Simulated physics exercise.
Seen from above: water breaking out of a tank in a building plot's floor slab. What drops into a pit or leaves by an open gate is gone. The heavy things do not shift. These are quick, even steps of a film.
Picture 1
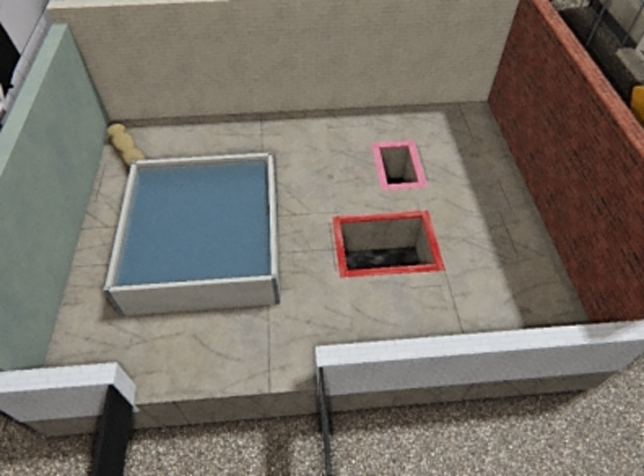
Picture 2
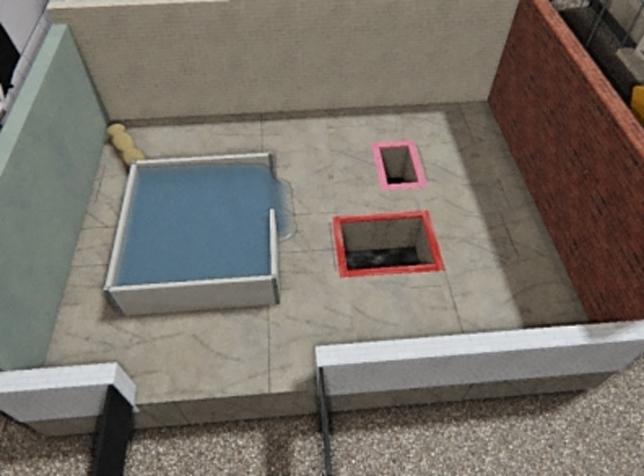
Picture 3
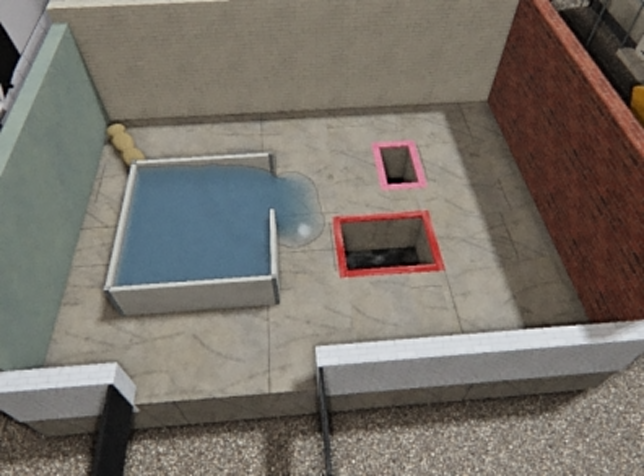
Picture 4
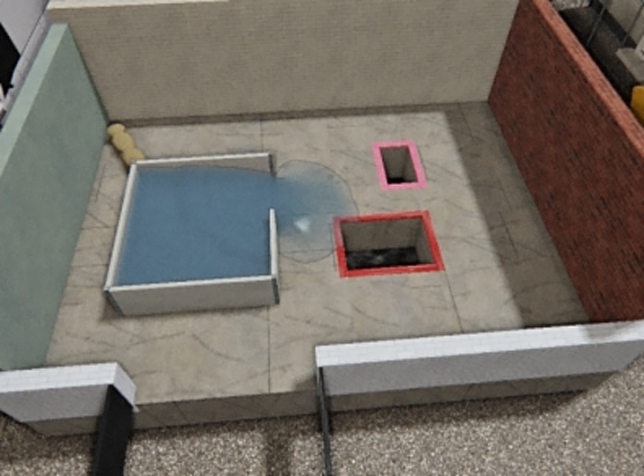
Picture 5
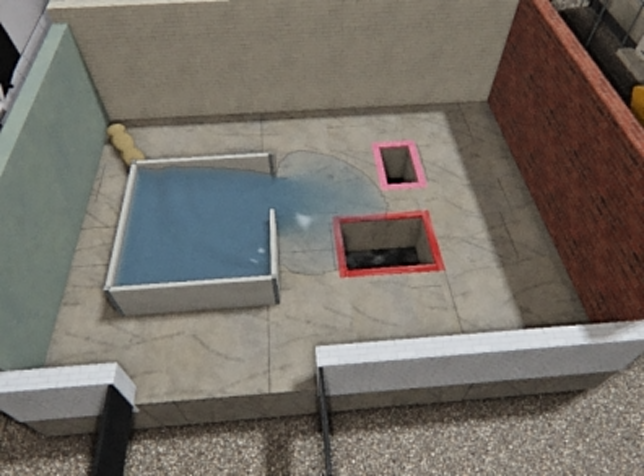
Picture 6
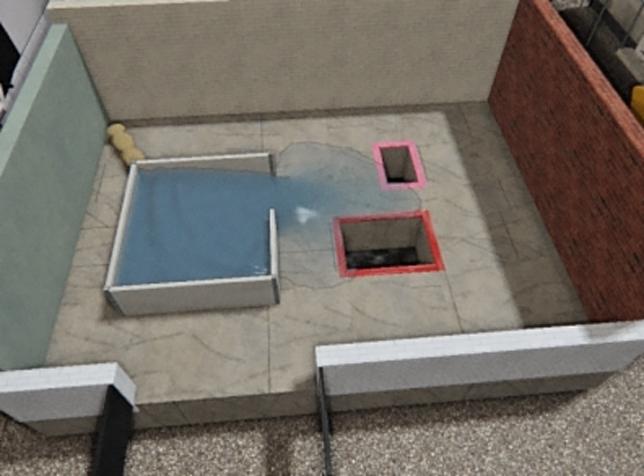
At the start, still blue water fills a white-walled tank on the left of a walled floor slab with a pink-edged pit and a red-edged pit. Water then breaks out through a gap in the tank's right side and spreads rightward in a thin, widening sheet, reaching the area around both pits.
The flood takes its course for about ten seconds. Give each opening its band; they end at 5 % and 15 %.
One by one: The gate takes not even 5 %; the red pit takes above 15 %; the pink pit takes above 15 %.
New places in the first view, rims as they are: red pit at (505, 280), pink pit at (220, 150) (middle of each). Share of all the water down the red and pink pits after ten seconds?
Parts in a hundred: Red 40, pink 4.
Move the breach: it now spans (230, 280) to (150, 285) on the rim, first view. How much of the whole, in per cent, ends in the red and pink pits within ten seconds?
Parts in a hundred: Red 0, pink 0.
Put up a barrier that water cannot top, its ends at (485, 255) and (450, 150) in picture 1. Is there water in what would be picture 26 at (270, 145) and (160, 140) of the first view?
As listed: Not flooded, clear.
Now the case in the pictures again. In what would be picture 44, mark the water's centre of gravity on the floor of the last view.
Close to (334, 209).
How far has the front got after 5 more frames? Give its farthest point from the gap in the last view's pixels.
Around (522, 175).
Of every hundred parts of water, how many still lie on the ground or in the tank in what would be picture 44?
Roughly 60 per cent.
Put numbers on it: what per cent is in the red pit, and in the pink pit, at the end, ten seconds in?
Near 22 and 32 in a hundred.
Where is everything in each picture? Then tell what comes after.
In the first frame, still water in the tank at (199, 218).
In the second frame, the front is at (280, 182), out from the gap at (272, 202).
In the third frame, water pours out at (272, 203) and has run to (313, 235).
In the fourth frame, water pours out at (272, 204) and has run to (353, 221).
In the fifth frame, the front is at (382, 216), out from the gap at (272, 203).
In the sixth frame, water pours out at (272, 203) and has run to (415, 203).
A moment on, water covers 20 % of the floor; the gate 0 %, the red pit 4 %, the pink pit 3 %.
Next, water covers 30 % of the floor; the gate 0 %, the red pit 7 %, the pink pit 8 %.
Then, water covers 40 % of the floor; the gate 0 %, the red pit 12 %, the pink pit 14 %.
Later, water covers 50 % of the floor; the gate 0 %, the red pit 17 %, the pink pit 23 %.
In the end, water covers 65 % of the floor; the gate 0 %, the red pit 23 %, the pink pit 32 %.
